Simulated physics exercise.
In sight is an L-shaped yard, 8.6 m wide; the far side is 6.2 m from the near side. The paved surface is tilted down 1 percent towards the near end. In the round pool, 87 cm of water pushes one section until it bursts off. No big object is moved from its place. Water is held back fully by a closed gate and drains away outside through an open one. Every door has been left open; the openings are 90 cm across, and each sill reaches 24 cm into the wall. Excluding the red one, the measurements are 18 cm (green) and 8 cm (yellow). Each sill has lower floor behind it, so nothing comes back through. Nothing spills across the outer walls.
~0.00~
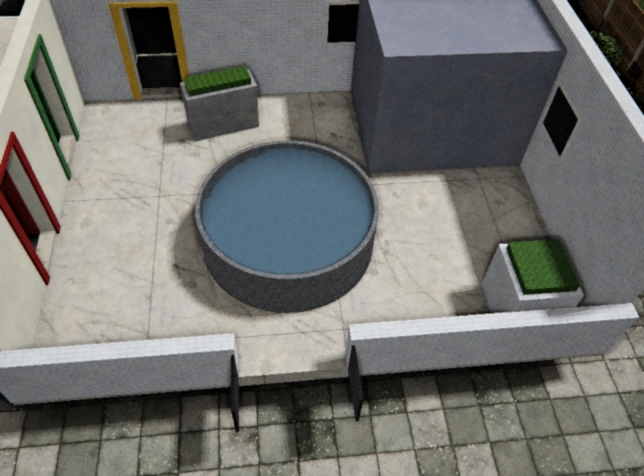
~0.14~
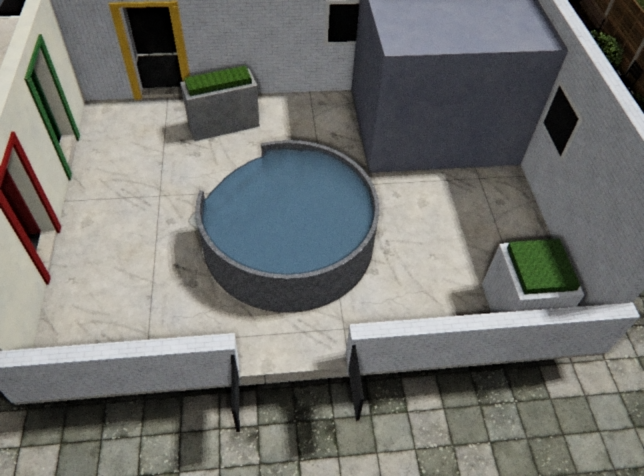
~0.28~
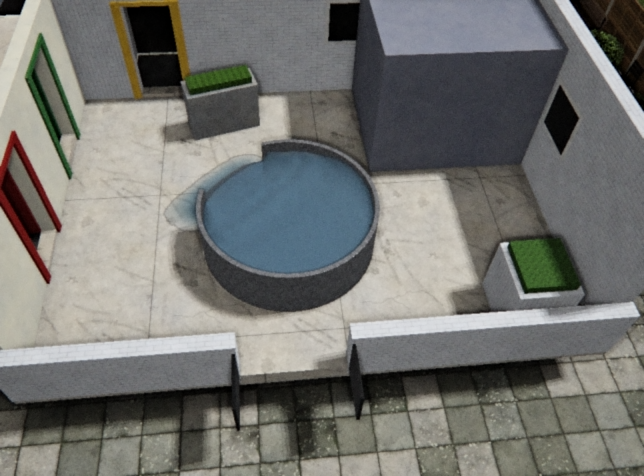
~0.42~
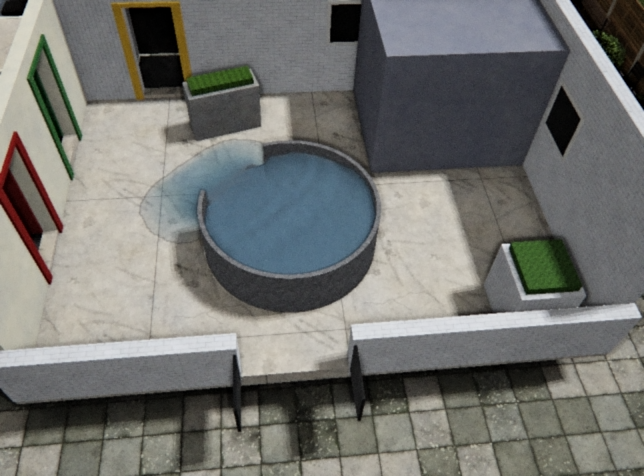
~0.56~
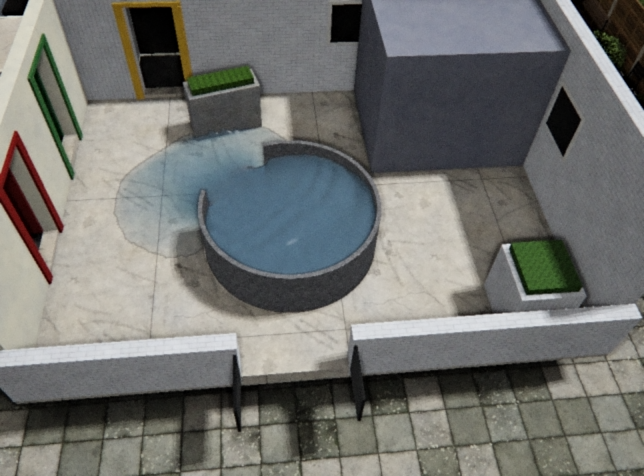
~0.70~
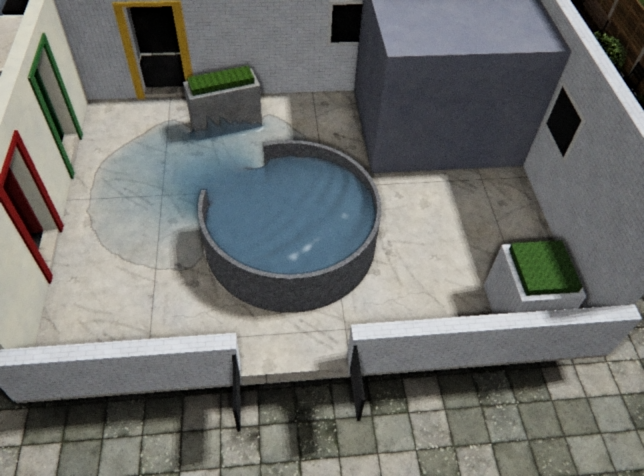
Water sits still in a round pool in a walled yard with red, green and yellow-framed doorways. A gap then opens in the pool's far left rim, and water pours through it, spreading in a thin, widening sheet across the pale floor toward the left, past the planter's near side.
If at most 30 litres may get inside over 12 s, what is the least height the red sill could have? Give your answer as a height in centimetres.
Roughly 9 cm.
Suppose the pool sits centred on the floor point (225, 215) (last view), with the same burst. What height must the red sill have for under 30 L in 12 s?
Roughly 5.5 centimetres.
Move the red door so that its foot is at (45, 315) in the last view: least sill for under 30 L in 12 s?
Roughly 11.5 cm.
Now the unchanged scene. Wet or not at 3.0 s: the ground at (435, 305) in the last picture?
It is dry.
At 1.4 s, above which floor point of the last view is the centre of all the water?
Around (251, 214).
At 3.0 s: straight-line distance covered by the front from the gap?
4.4 m.
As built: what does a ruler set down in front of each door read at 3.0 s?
Depth at green 41 cm, at yellow 22 cm, at red 10 cm.
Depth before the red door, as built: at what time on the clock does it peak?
Approximately 4.5 s.
After 1.4 s water covers 30 % of the floor, deepest (68 cm) near (89, 102); 12 cm at the red door, 0 litres in over its 10 cm sill.
After 3.0 s water covers 55 % of the floor, deepest (44 cm) near (88, 107); 10 cm at the red door, 6 litres in over its 10 cm sill.
After 12.0 s water covers 100 % of the floor, deepest (18 cm) near (30, 377); 10 cm at the red door, 20 litres in over its 10 cm sill.
At the red door as built, the water arrived by 1.1 s and peaked near 13 cm at 4.6 s.
With a sill of 8 cm, 49 litres would have come in within the 12 s; with 11 cm, 12 litres. So under 30 litres takes about 9 cm.
